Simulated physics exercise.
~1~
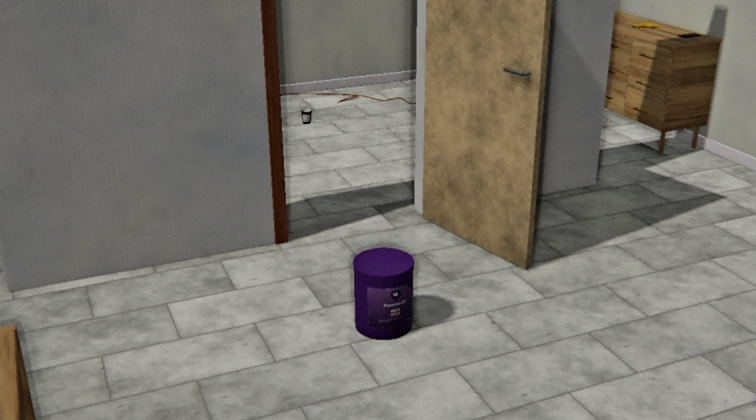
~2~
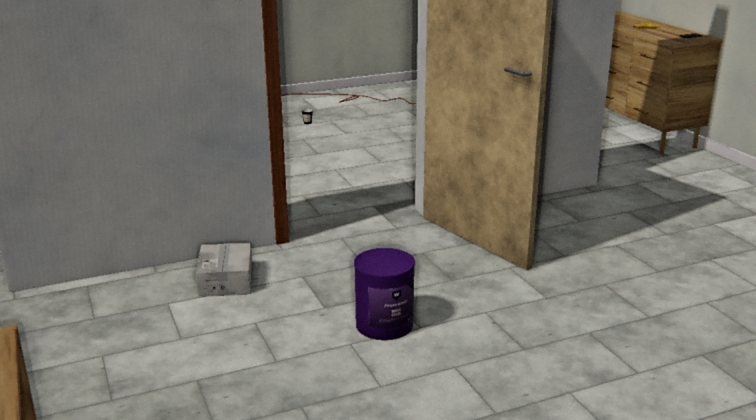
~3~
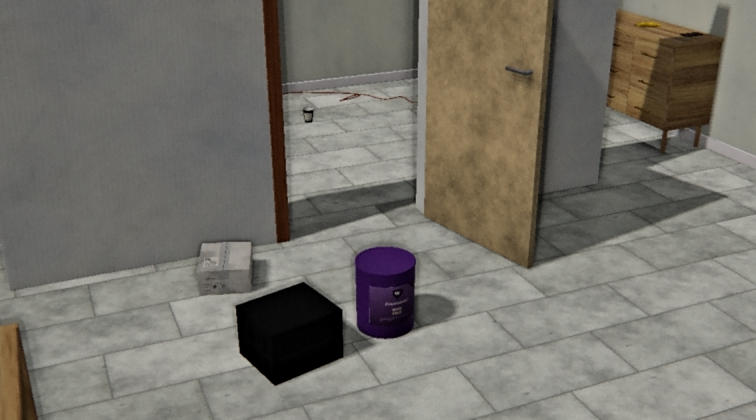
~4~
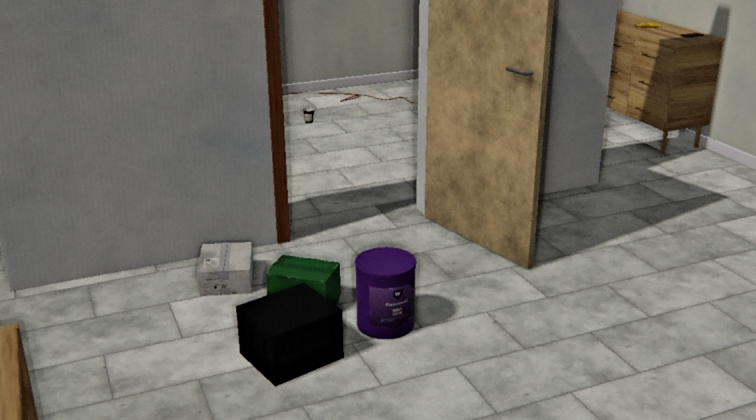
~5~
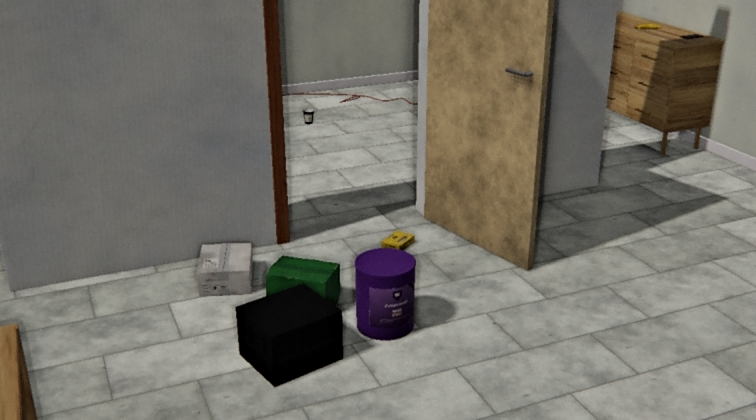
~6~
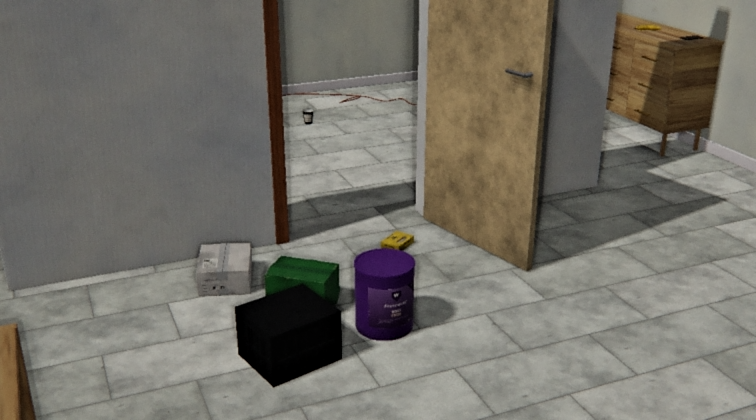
Objects appear one by one on the grey tiled floor around a purple pail, first a white parcel, then a black crate, a green box and a yellow packet, while the door stays still. The fixed view looks down into a room with grey walls and an open doorway. The wooden door stands wide open right of centre, with a wooden dresser behind at right.
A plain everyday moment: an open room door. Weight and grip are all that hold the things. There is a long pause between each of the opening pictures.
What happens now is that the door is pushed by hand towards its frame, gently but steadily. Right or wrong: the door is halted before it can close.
Wrong, it closes fully.
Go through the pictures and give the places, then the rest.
Door wide open and still; purple pail (384, 293), in the first picture.
Door wide open and still; white parcel (225, 269), in the second picture.
Door wide open and still; purple pail (385, 292), in the third picture.
Door wide open and still; black crate (290, 332); white parcel (227, 268), in the fourth picture.
Door wide open and still; purple pail (385, 294); green box (304, 286), in the fifth picture.
Door wide open and still; yellow packet (397, 242); black crate (289, 333), in the sixth picture.
Then, 1.30 s on from there, door at 53°.
Then, 1.90 s on from there, door at 20°; yellow packet shifted about its own width near (362, 232).
In the end, door at 0°; moved from the start, yellow packet; the other 4 unmoved. At the end, from the last picture's camera, yellow packet near (349, 222).
